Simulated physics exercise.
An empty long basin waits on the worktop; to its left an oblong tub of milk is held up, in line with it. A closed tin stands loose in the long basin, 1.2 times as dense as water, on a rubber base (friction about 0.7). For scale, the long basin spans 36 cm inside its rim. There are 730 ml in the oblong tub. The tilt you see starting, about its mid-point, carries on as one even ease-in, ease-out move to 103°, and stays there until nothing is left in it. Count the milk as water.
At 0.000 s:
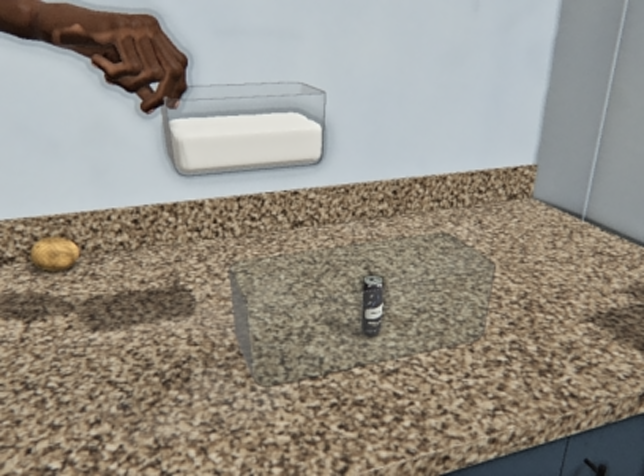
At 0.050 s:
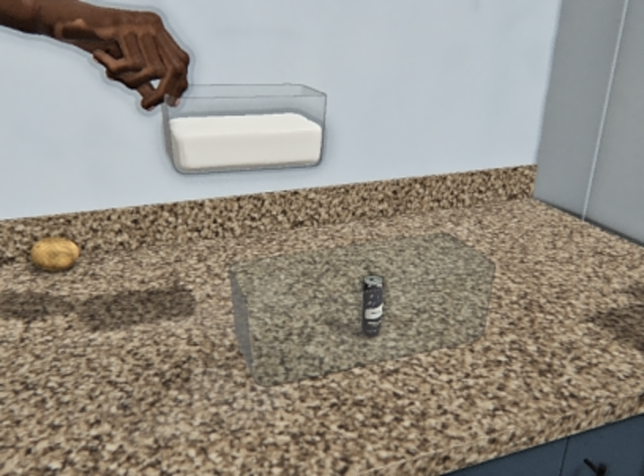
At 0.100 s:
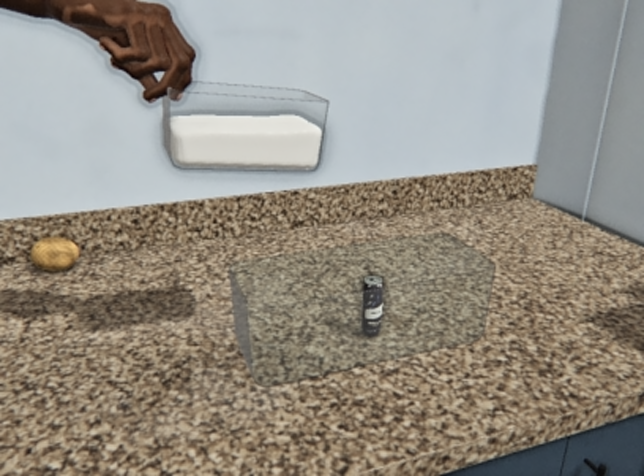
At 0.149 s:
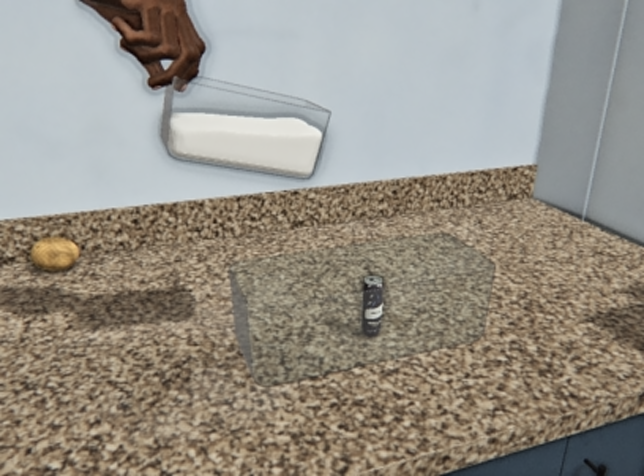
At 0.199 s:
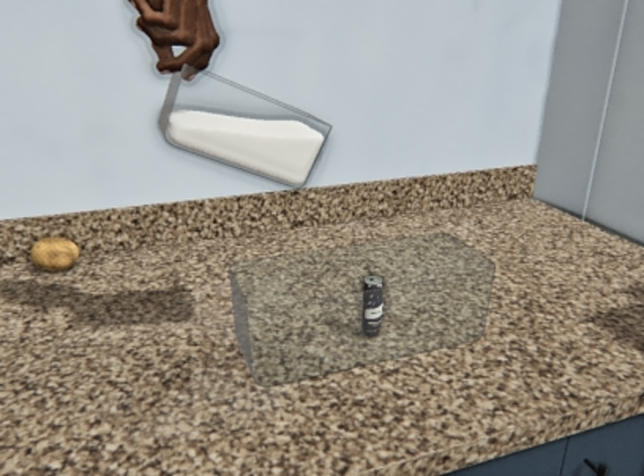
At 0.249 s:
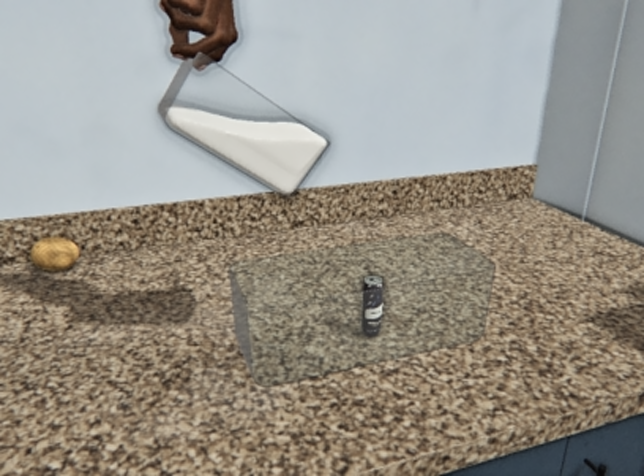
A dark-skinned hand holds a clear oblong tub of white liquid against a pale blue wall, above a speckled brown worktop seen from slightly above by a still camera. Below it to the right, a small dark tin stands inside an empty, see-through long basin, with a yellowish-brown, rounded object at far left. The tub hangs level, then tilts steadily down to the right as the hand shifts rightward.
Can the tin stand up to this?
It topples.
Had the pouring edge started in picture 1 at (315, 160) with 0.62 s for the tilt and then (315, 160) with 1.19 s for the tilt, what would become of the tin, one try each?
First it keeps standing; then it remains upright.
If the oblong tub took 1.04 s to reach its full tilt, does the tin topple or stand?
Then it keeps standing.
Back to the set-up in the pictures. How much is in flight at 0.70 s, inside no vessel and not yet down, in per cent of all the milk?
Some 6 per cent.
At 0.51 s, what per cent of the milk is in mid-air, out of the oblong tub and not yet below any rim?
Near 64 in a hundred.
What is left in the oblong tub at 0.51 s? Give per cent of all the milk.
About 20 per cent.
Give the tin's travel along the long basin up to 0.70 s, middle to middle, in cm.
About 3 cm.
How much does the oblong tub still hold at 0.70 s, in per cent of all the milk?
About 4 per cent.
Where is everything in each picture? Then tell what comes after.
In the first picture, tilt 0°; pouring edge (313, 89); surface from (168, 128) to (309, 119); the long basin's rim runs from (238, 287) to (472, 250); the tin's top is at (373, 283).
In the second picture, tilt 2°; pouring edge (314, 91); surface from (169, 127) to (309, 120).
In the third picture, tilt 6°; pouring edge (316, 98); surface from (168, 124) to (310, 121).
In the fourth picture, tilt 14°; pouring edge (318, 108); surface from (168, 122) to (310, 124).
In the fifth picture, tilt 24°; pouring edge (319, 122); surface from (166, 118) to (312, 127).
In the sixth picture, tilt 36°; pouring edge (317, 137); surface from (164, 110) to (315, 131).
Then, 0.51 s in, the tilt is 95° and 20 per cent is still to pour; the tin stands where it began.
Then, 0.70 s in, the tilt is 103° and 4 per cent is still to pour; the tin leans 13°.
Then, 0.90 s in, the tilt is 103° and 0 per cent is still to pour; the tin lies on its side.
Then, 1.12 s in, the tilt is 103° and 0 per cent is still to pour; the tin lies on its side.
Finally, the tin lies on its side.
